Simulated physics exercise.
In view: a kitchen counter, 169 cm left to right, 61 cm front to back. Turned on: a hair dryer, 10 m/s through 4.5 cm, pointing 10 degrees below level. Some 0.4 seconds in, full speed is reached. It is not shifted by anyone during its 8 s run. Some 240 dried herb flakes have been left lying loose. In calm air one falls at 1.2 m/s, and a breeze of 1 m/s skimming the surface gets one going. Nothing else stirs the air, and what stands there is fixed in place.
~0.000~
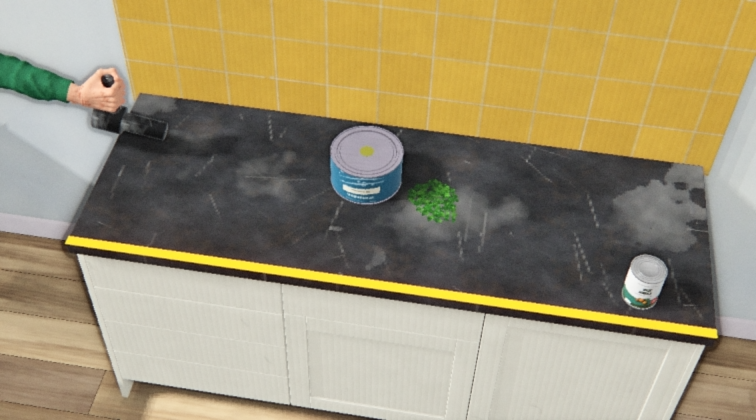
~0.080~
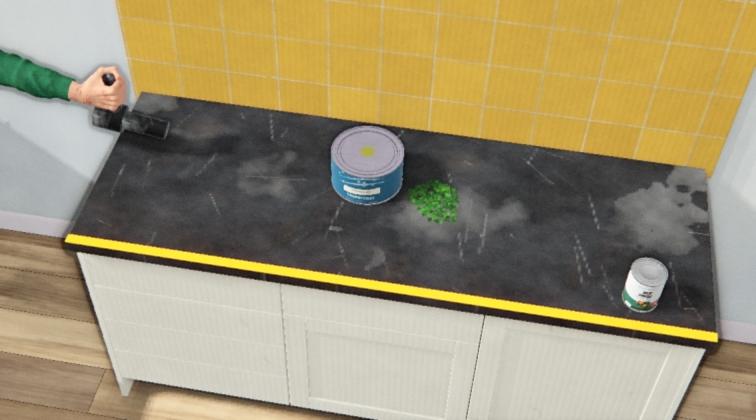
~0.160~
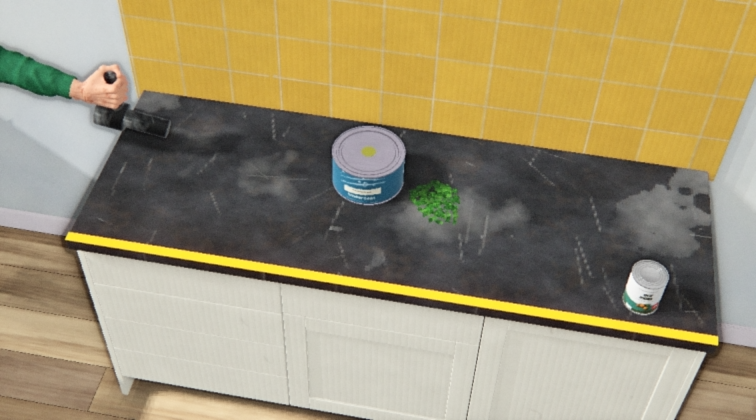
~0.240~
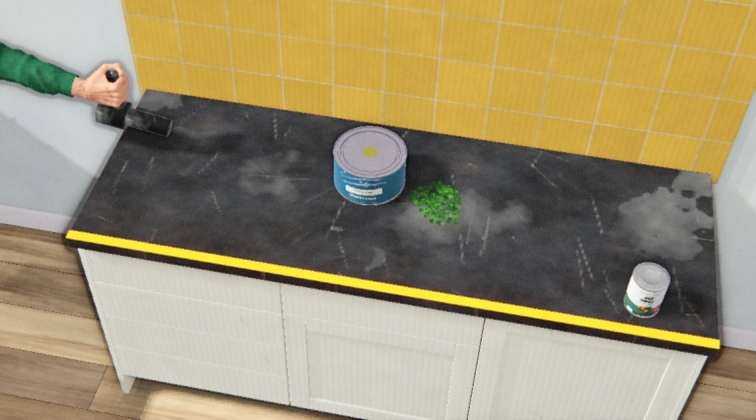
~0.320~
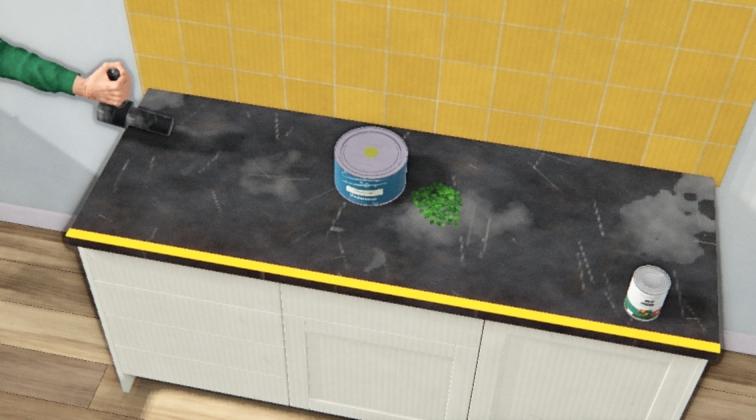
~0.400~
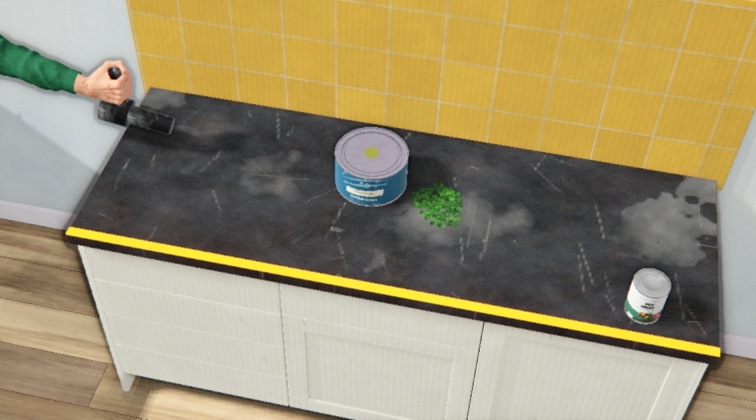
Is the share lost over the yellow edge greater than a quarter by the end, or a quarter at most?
Within one in four.
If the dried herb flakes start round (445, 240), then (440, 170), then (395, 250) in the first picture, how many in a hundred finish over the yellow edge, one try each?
It goes 30 %, then 0 %, then 100 %.
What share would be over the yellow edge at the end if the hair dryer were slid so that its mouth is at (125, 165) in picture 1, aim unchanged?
Then around 0 percent.
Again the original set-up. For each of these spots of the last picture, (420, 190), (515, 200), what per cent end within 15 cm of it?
In turn about 100 %, 0 %.
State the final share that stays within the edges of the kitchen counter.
Around 100 in a hundred remain.
After 1.6 s, 0 % are over the yellow edge; the middle of those still in play is near (439, 204); 22 % have settled or left.
After 2.6 s, 0 % are over the yellow edge; the middle of those still in play is near (439, 204); 29 % have settled or left.
After 4.4 s, 0 % are over the yellow edge; the middle of those still in play is near (439, 205); 38 % have settled or left.
After 8.0 s, at the end, 0 % are over the yellow edge; the middle of those still in play is near (439, 205).
